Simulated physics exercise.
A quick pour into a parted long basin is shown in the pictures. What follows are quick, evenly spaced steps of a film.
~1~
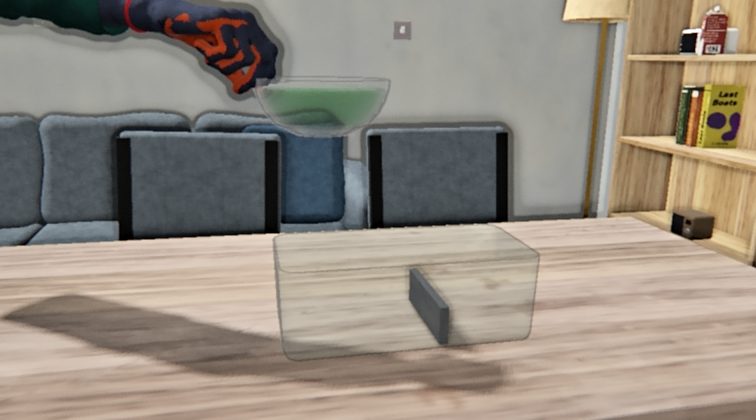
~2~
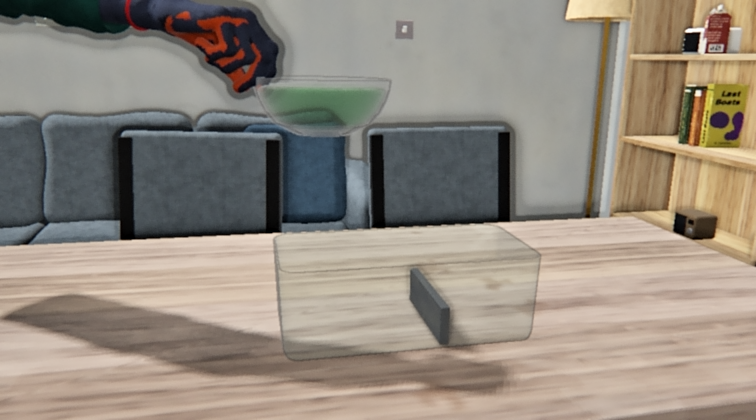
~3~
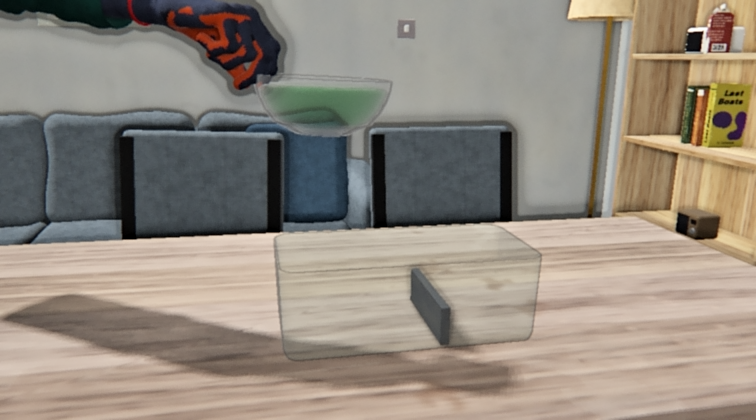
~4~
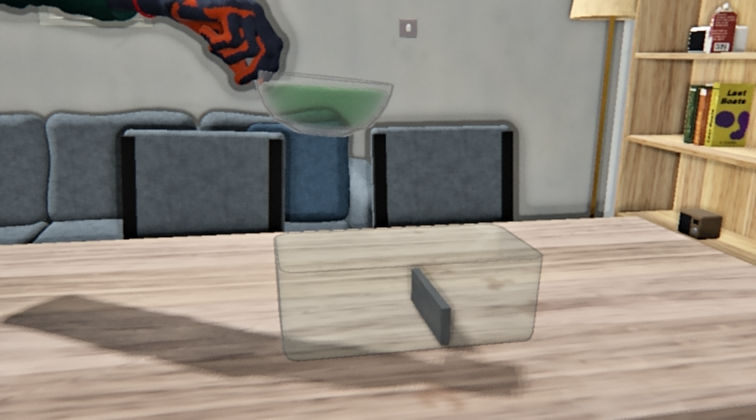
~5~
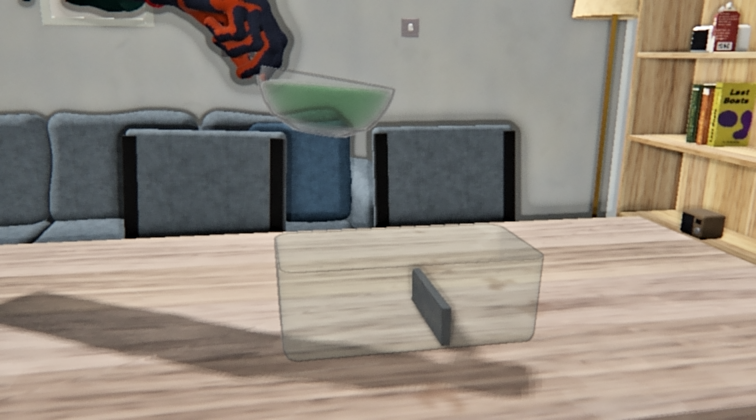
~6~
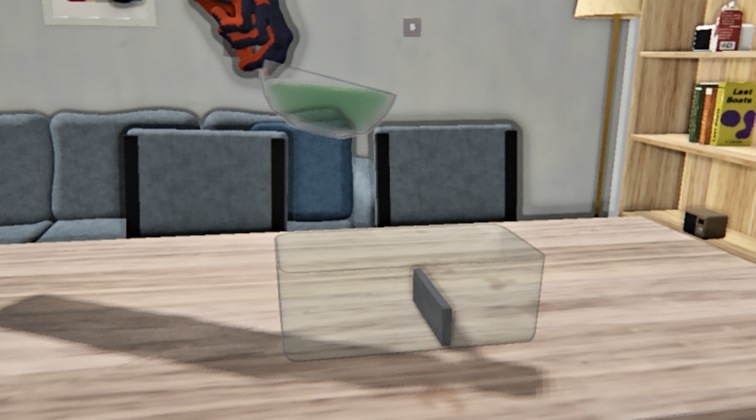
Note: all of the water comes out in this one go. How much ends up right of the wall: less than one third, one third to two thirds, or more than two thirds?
One third to two thirds.
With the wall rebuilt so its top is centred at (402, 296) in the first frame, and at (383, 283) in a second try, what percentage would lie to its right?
Well, it's close to 75 per cent for the first one, then 90 per cent for the other.
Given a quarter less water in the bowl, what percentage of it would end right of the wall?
Close to 45 per cent.
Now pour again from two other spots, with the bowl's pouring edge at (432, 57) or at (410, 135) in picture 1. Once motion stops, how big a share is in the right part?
Close to 75 in a hundred, then close to 65 in a hundred.
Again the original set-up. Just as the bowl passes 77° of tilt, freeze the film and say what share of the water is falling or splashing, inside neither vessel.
That comes to near 55 percent.
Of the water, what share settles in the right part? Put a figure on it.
That works out to roughly 55 percent.
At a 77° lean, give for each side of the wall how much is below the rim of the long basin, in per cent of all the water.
Left 5 %, right 20 %.
A moment on, the bowl is tipped on its side and 23 per cent is still to pour, 3 is left of the wall and 19 right of it.
Next, the bowl is tipped right over and 0 per cent is still to pour, 38 is left of the wall and 55 right of it.
Then the bowl is tipped right over and 0 per cent is still to pour, 43 is left of the wall and 54 right of it.
Later the bowl is tipped right over and 0 per cent is still to pour, 43 is left of the wall and 54 right of it.
Finally, 43 per cent lies left of the wall, 54 right of it and 2 outside.
